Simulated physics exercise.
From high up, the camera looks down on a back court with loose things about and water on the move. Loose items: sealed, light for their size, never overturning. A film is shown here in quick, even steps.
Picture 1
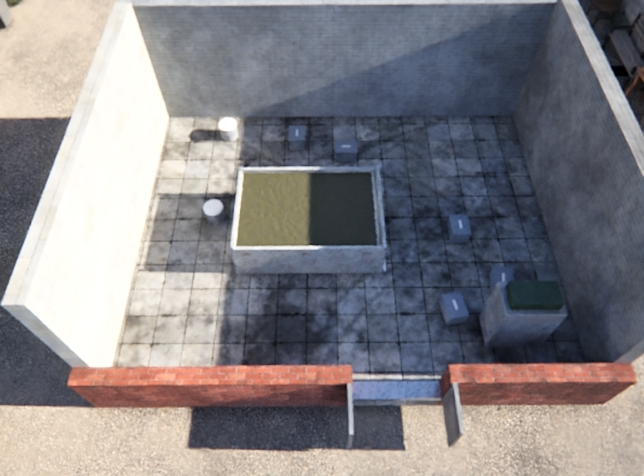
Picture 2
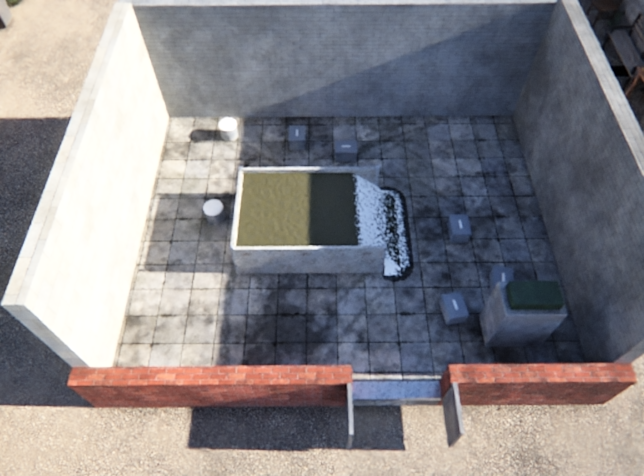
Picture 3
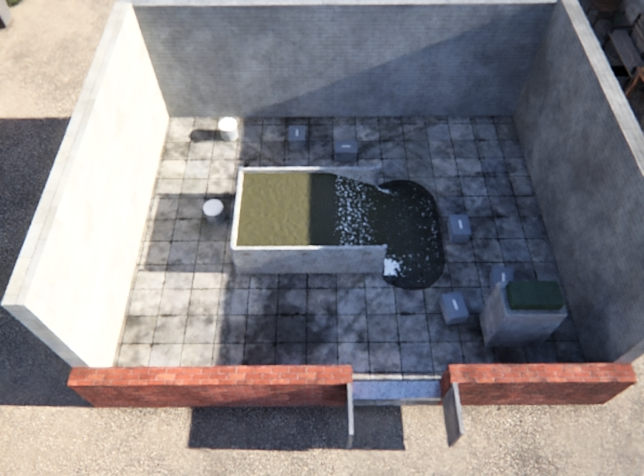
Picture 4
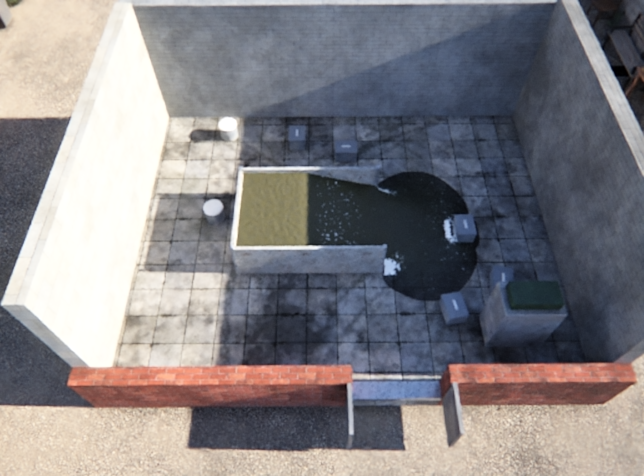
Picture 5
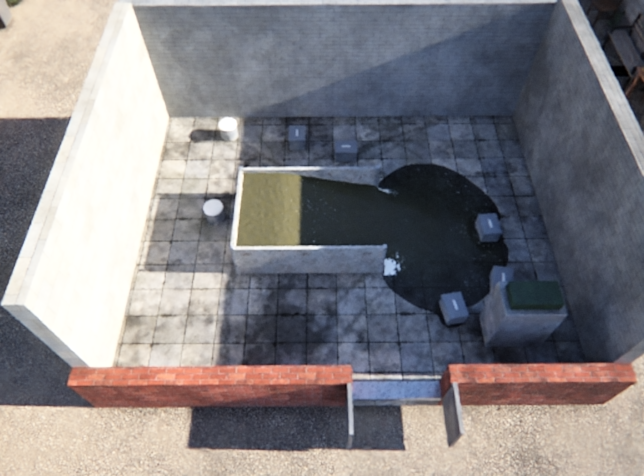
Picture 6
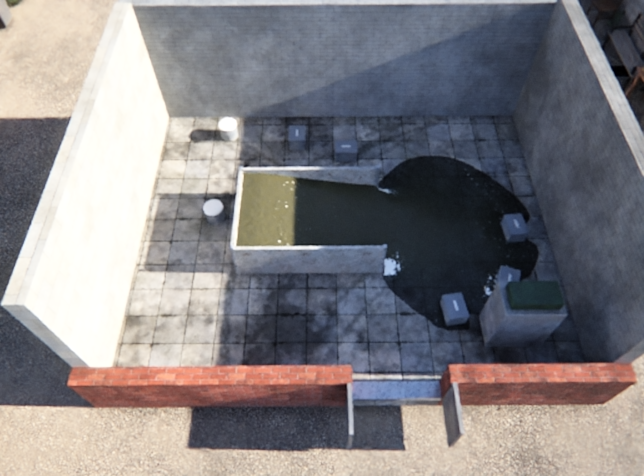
In a walled, paved court seen from above, murky water fills a raised rectangular tank. The tank's right end opens and the water pours out, spreading across the paving in a dark, widening pool. It reaches the grey boxes and pushes one to the right, while another barely shifts.
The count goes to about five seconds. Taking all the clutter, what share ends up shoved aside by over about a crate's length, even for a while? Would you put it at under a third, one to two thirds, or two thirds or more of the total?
I would put it at two thirds or more of the total.
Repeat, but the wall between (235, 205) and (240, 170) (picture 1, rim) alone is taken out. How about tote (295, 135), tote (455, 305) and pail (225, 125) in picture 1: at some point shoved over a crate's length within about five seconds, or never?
Got that far, never got that far, got that far.
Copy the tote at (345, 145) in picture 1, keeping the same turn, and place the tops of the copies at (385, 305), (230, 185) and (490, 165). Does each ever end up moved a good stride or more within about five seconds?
Per listing: Cleared out, largely stays, cleared out.
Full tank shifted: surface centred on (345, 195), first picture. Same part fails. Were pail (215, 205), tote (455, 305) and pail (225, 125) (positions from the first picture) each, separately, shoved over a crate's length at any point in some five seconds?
In turn: Under that mark, beyond that mark, under that mark.
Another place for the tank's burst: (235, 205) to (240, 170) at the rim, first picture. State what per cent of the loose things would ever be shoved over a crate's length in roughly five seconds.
Estimate: Roughly 60 per cent.
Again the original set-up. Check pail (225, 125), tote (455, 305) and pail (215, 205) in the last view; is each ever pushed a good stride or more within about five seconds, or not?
Tally in given order: Less than that / the full distance / less than that.
A moment on, 2 of 7 are well off their spots; 1 afloat.
Next, 3 of 7 are well off their spots; 1 afloat.
Later, 3 of 7 are well off their spots; 2 afloat.
In the end, 5 of 7 are well off their spots, and 5 have been at some point; 3 afloat.
